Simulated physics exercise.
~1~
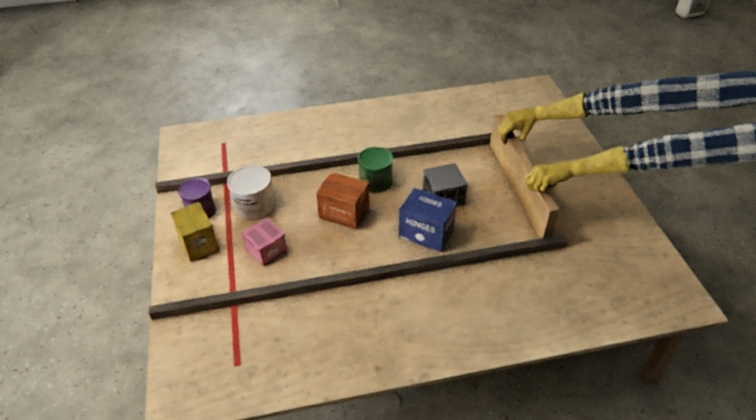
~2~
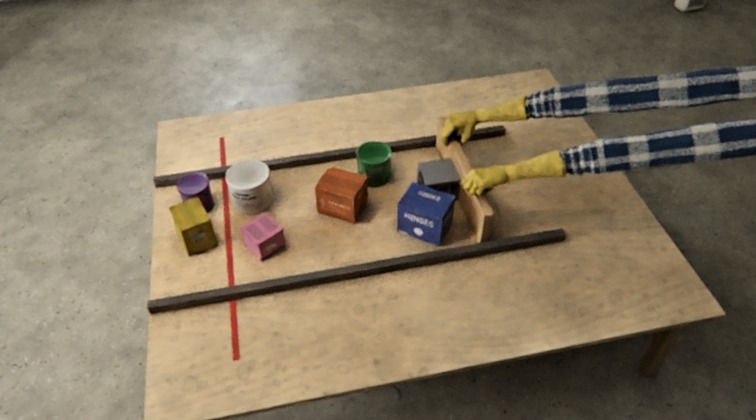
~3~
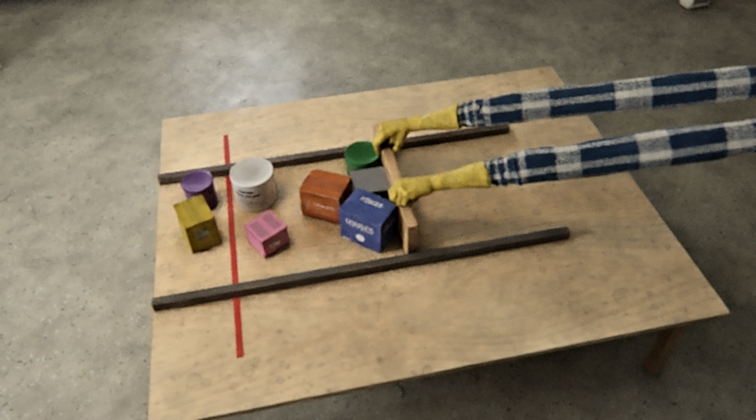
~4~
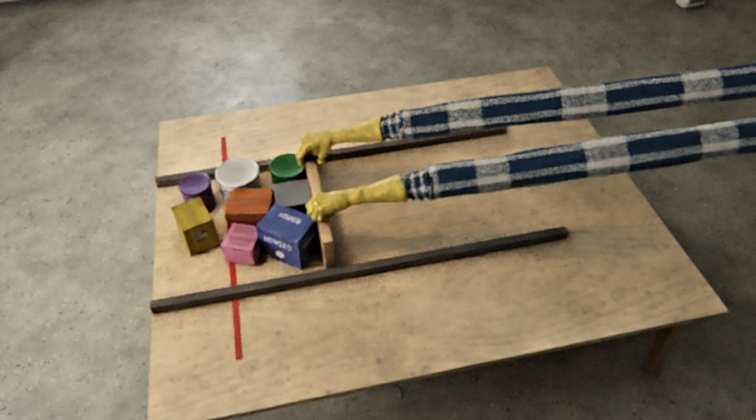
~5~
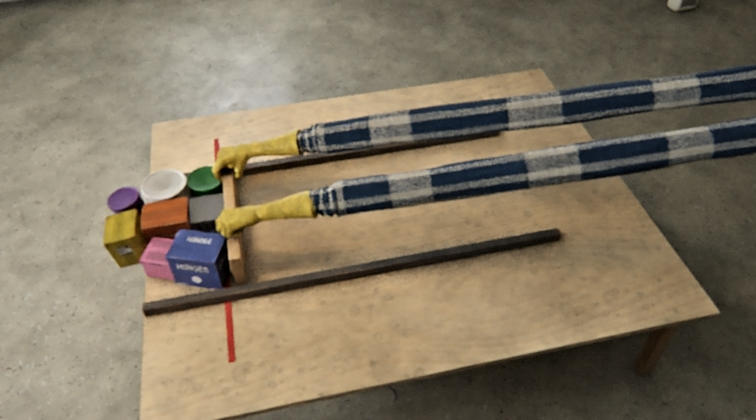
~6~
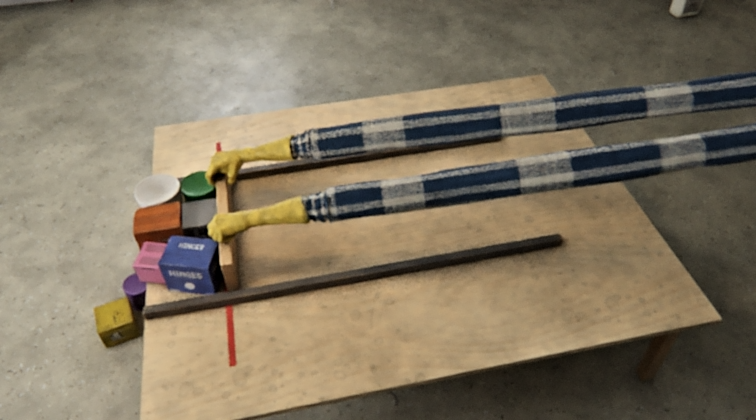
On a wooden tabletop in a room with a concrete floor, boxes and pails sit scattered between two dark rails, with a red tape line near the left edge. Two yellow-gloved hands in blue checked sleeves push an upright plank leftward. It gathers the grey crate and blue box, then the green pail and orange box. The load bunches against the white pail and pink box, and the whole cluster slides over the tape toward the edge. The plank stops at the tape as the yellow box and purple pail tip off the left edge, while the others remain crowded there.
